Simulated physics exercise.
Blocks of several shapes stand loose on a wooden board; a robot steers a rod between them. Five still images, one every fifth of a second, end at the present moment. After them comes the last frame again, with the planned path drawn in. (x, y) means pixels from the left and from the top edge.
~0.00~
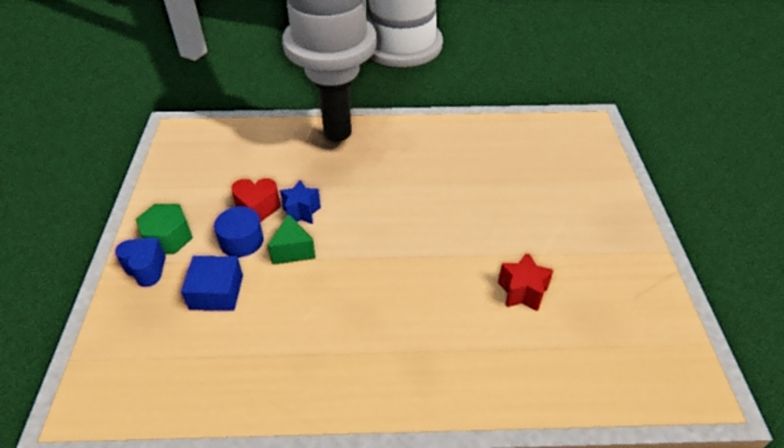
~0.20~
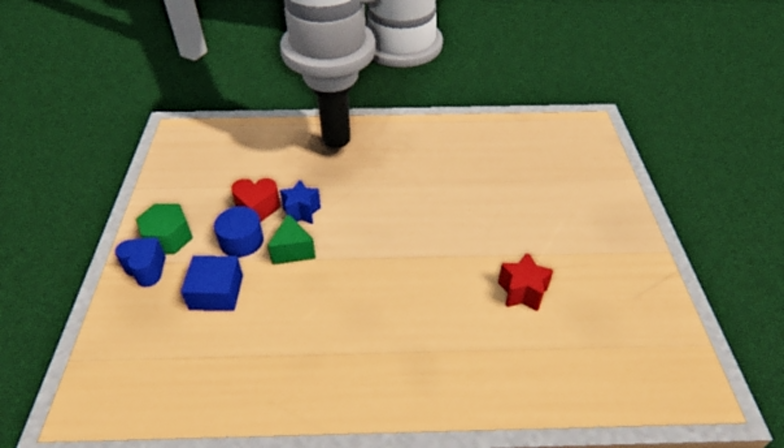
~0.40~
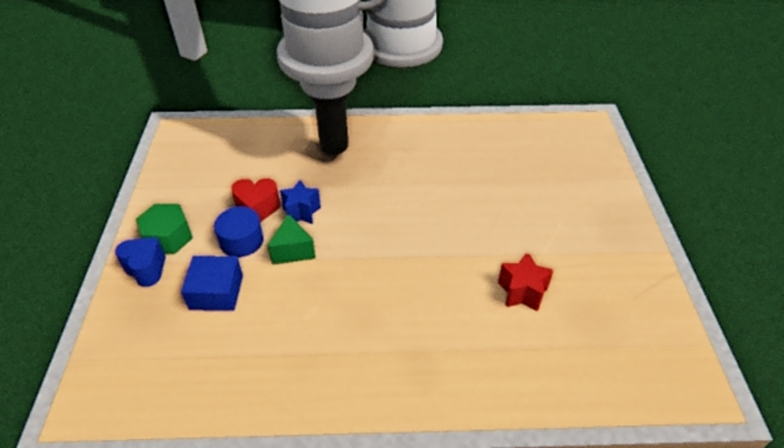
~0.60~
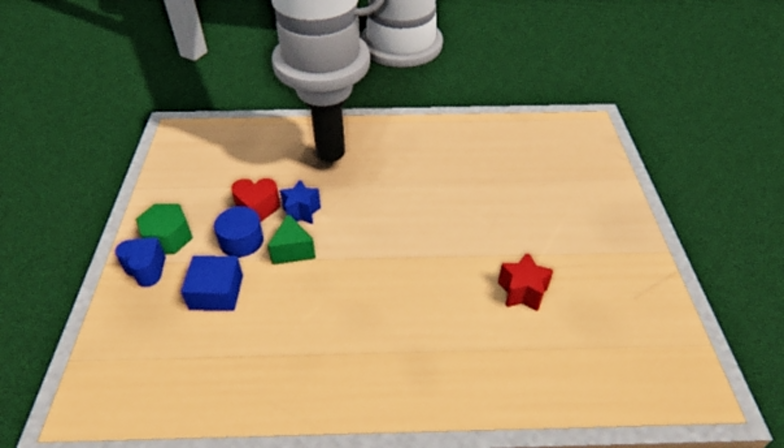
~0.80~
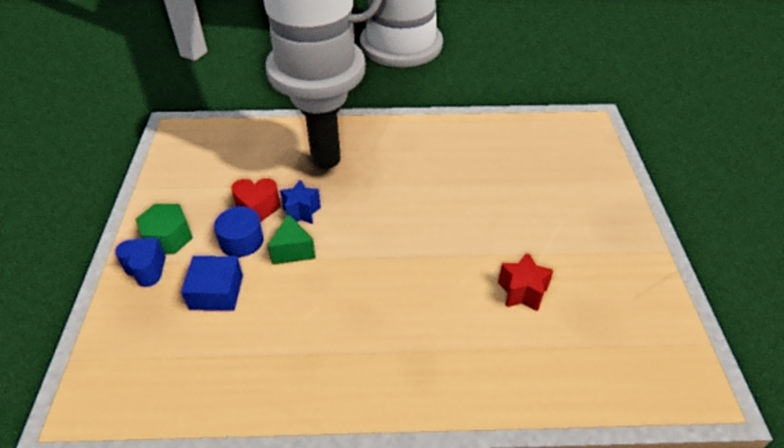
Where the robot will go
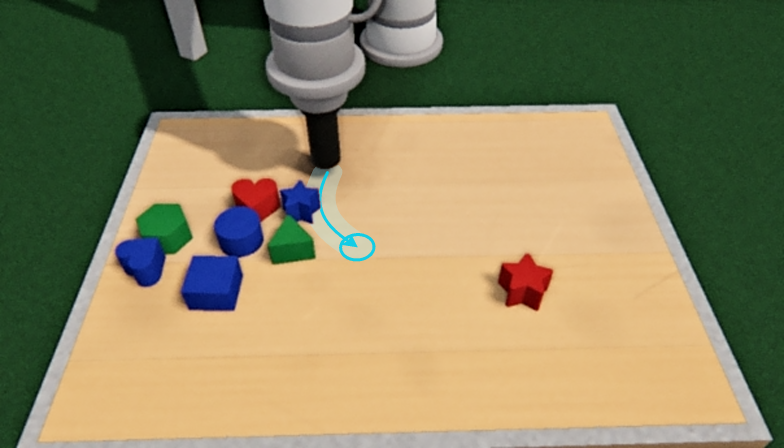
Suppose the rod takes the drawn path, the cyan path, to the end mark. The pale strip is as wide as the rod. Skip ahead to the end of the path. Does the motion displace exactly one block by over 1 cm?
The answer is yes.
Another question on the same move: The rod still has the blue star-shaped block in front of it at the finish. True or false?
The statement is false.
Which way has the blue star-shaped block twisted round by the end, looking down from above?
From the top, the block rotates clockwise.
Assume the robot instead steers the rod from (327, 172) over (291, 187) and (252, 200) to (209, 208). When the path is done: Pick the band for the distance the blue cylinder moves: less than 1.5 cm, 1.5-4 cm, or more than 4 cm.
Its displacement is between 1.5 and 4 cm.
The drawn path runs from (327, 172) through (320, 199) and (330, 225) to (357, 247).
On the path given first. One third of the way, rod (318, 187); blue star-shaped block (297, 196).
Two thirds of the way, rod (329, 214); green triangle (286, 235), turned 15° anticlockwise; blue star-shaped block (294, 207), turned 45° clockwise.
At the end, rod (357, 235); red heart block not moved; green triangle (286, 235), turned 15° anticlockwise; blue star-shaped block (294, 207), turned 45° clockwise.
